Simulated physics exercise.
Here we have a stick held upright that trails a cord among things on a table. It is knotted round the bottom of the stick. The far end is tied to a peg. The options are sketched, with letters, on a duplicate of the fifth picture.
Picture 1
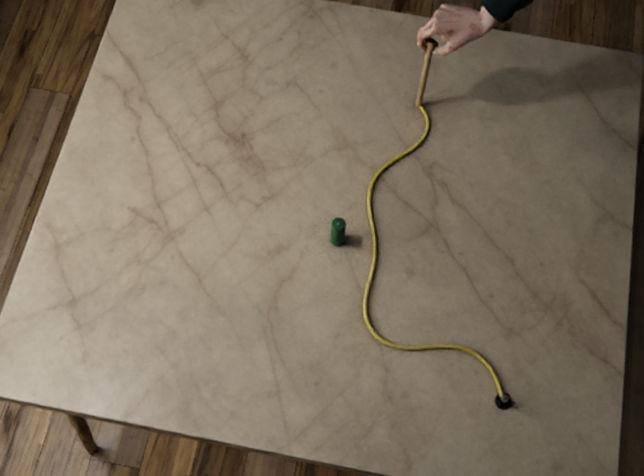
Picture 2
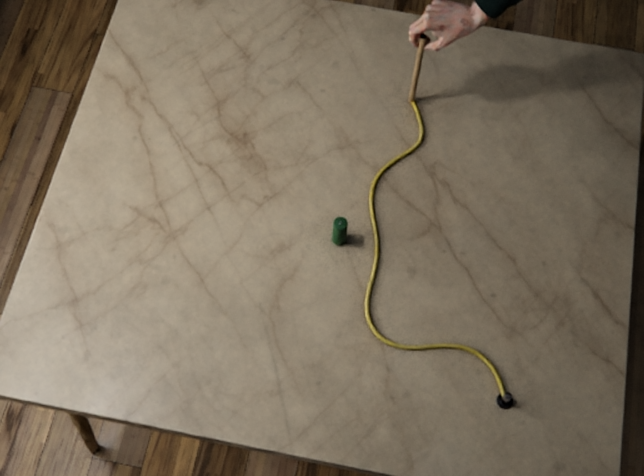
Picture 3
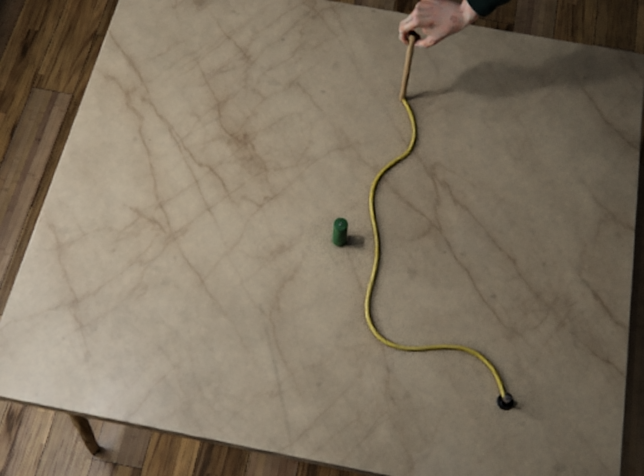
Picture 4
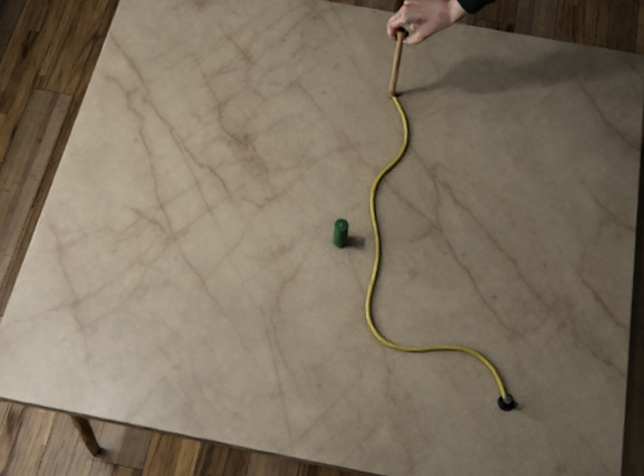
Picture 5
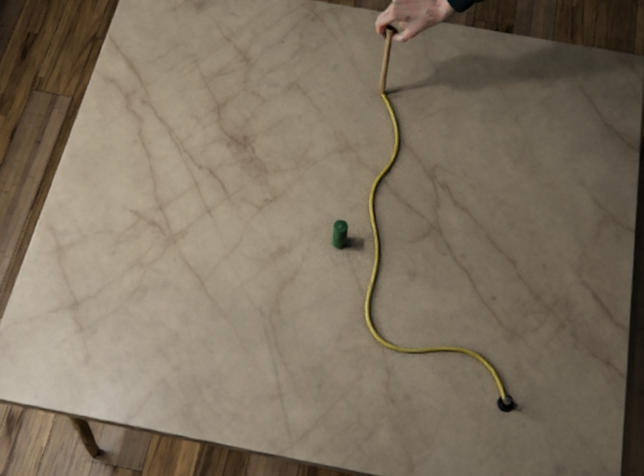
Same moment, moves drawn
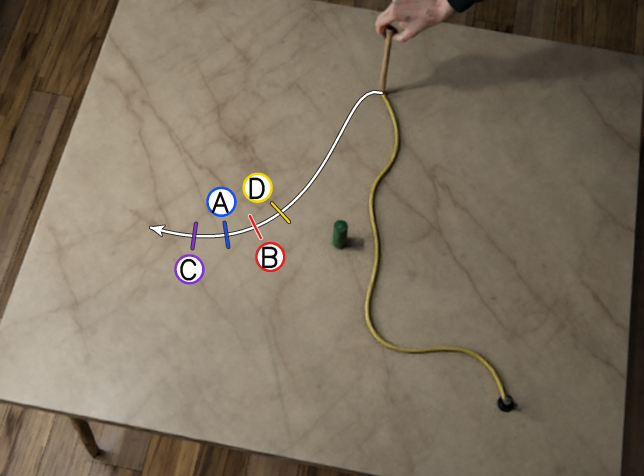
On a marbled tabletop, a hand moves an upright stick left, trailing a yellow cord.
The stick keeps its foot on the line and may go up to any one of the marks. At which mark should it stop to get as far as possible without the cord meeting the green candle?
The farthest safe stop is C.
On the marked copy, A at (226, 235); B at (255, 227); C at (194, 236); D at (281, 213); the route from (382, 93) via (299, 197) to (151, 227).
Following C. Soon after the start, foot of the stick (331, 151), middle of the cord (374, 277).
Later, foot of the stick (274, 218), middle of the cord (374, 277).
In the end, foot of the stick (194, 236), middle of the cord (374, 277); nothing has been touched.
As for the rest, A is safe but short; B is safe but short; D is safe but short.
